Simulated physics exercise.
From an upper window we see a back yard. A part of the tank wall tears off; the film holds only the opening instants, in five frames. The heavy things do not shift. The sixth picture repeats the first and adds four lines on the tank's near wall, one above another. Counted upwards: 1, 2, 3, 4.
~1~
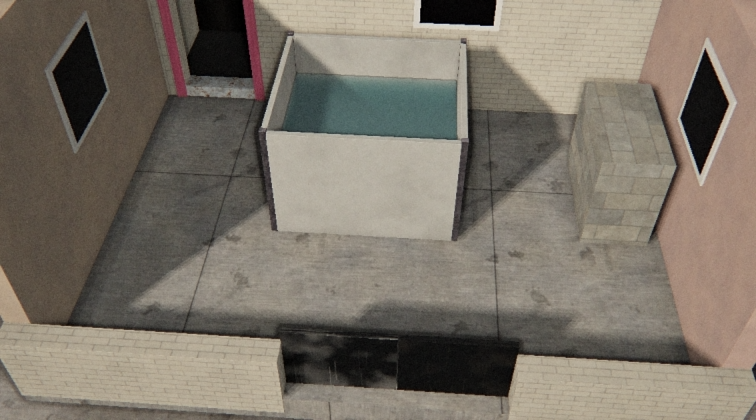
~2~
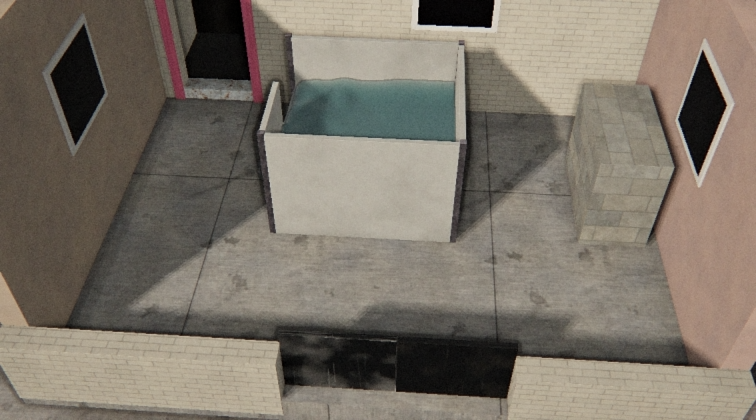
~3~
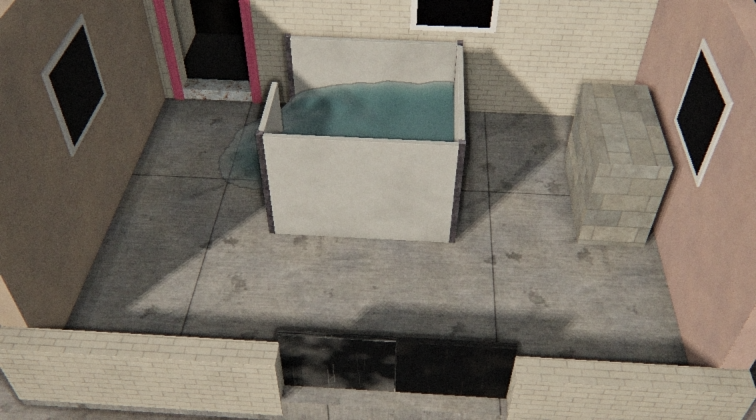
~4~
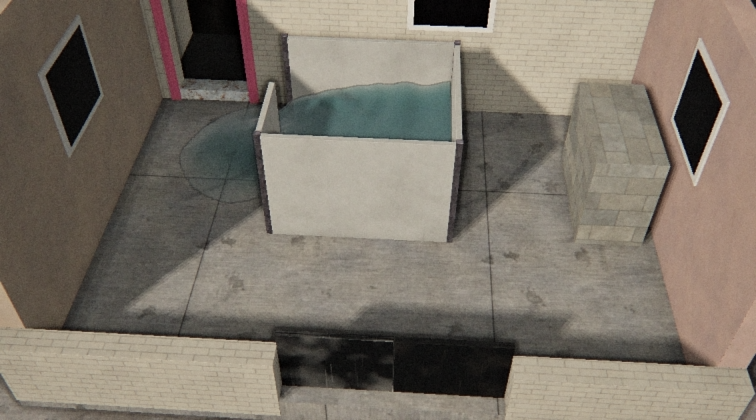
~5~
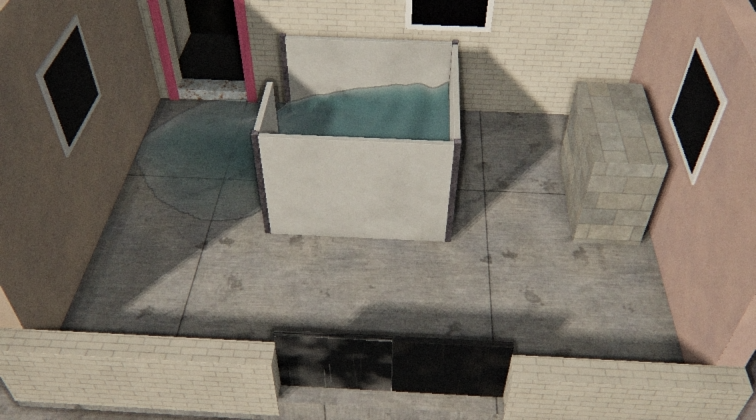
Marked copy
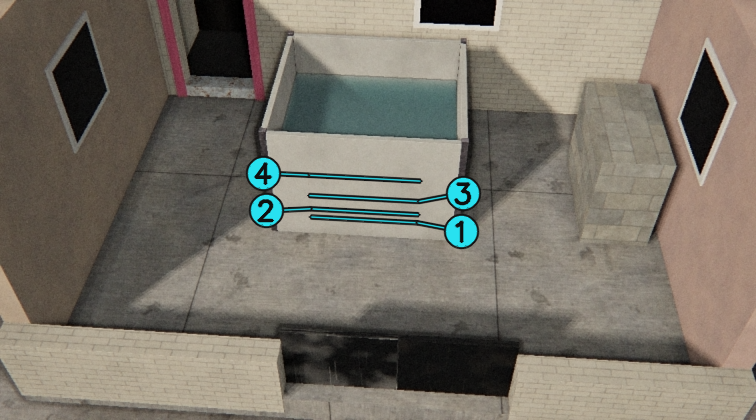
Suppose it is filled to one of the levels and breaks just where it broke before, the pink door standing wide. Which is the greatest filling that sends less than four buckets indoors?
It is 2.
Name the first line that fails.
3.
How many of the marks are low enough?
Two of them.
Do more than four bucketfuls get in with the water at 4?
Yes, it does.
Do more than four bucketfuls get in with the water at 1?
No, that is safe.
On the marked copy, 1 at (364, 219); 2 at (364, 211); 3 at (364, 198); 4 at (363, 178); from the bottom up 1, 2, 3, 4.
Choosing 1, nothing gets over.
Choosing 2, a bucket or two gets in.
Choosing 3, about 10 bucketfuls get in.
Choosing 4, dozens of bucketfuls pour in.
